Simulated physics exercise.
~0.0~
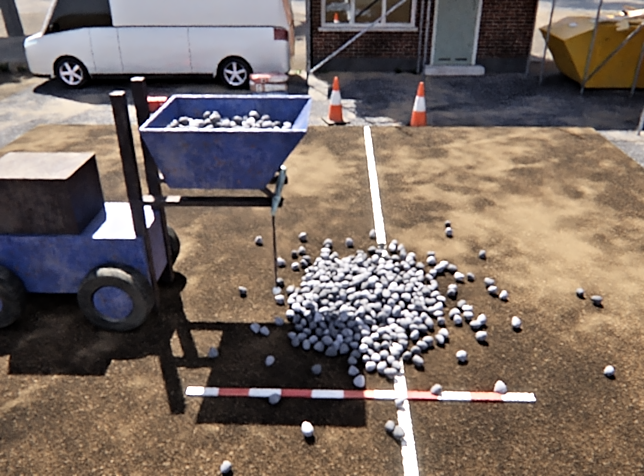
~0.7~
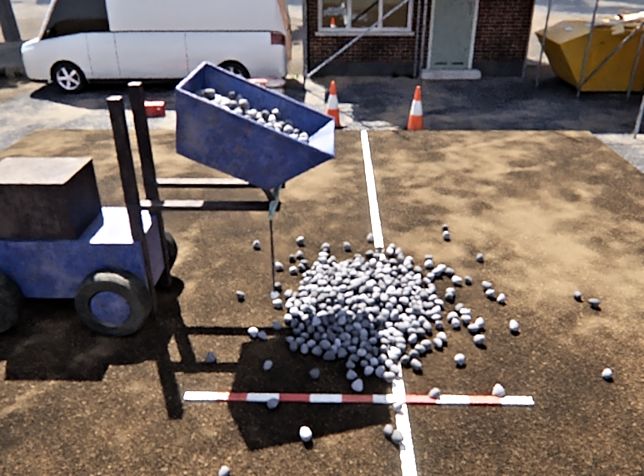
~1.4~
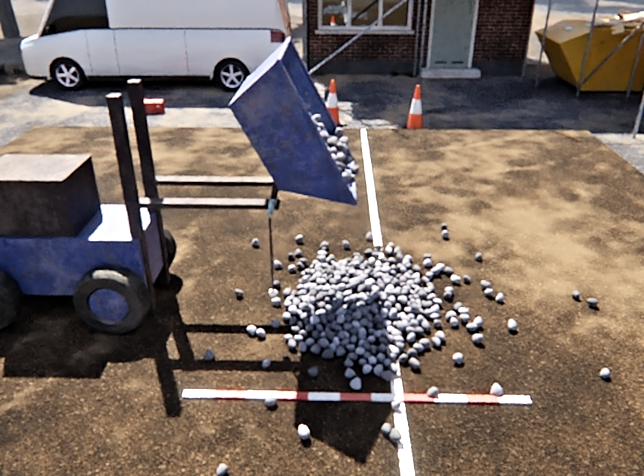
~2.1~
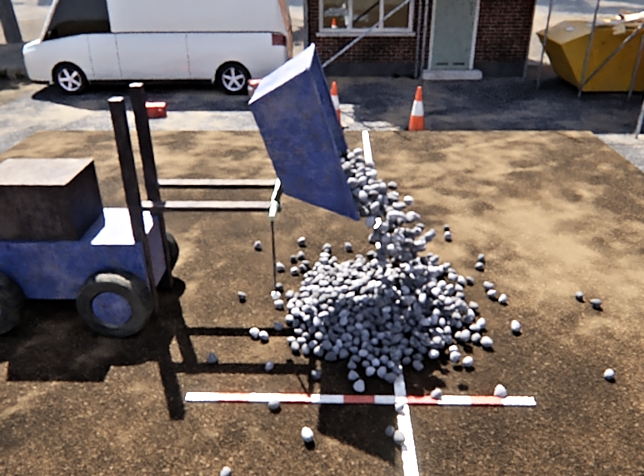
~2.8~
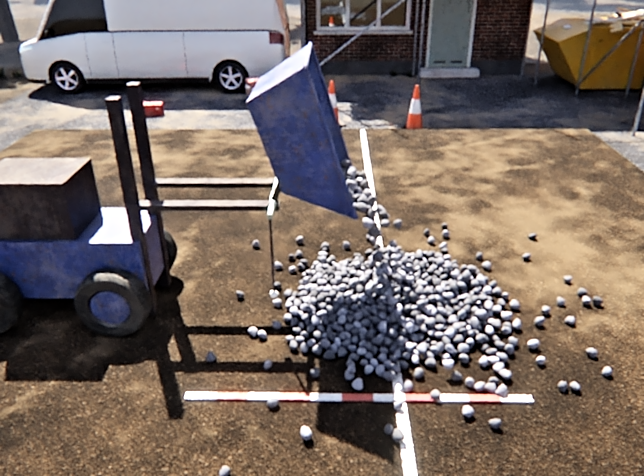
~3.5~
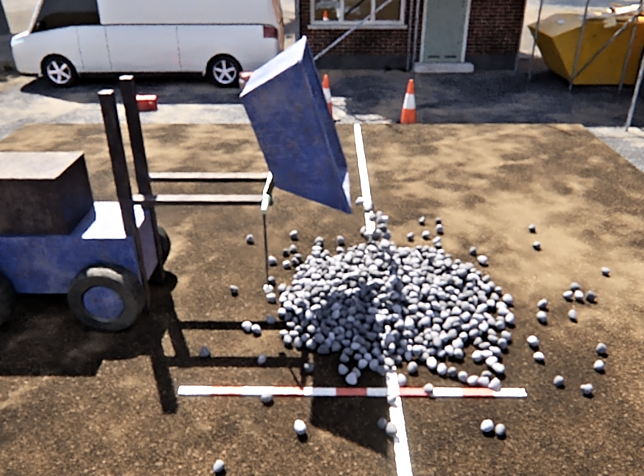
A blue skip full of rounded grey stones hangs from the mast of a blue fork truck, above a heap of similar stones spread across a white line on brown ground. The skip tips to the right, its stones still inside as the floor slopes down. It swings steeper until the load bunches at the lower lip, then the stones pour onto the heap. Some roll off to the right, scattering past the line. The flow thins and stops, leaving the skip steeply tilted above a larger heap that now spreads mostly to the right of the line.
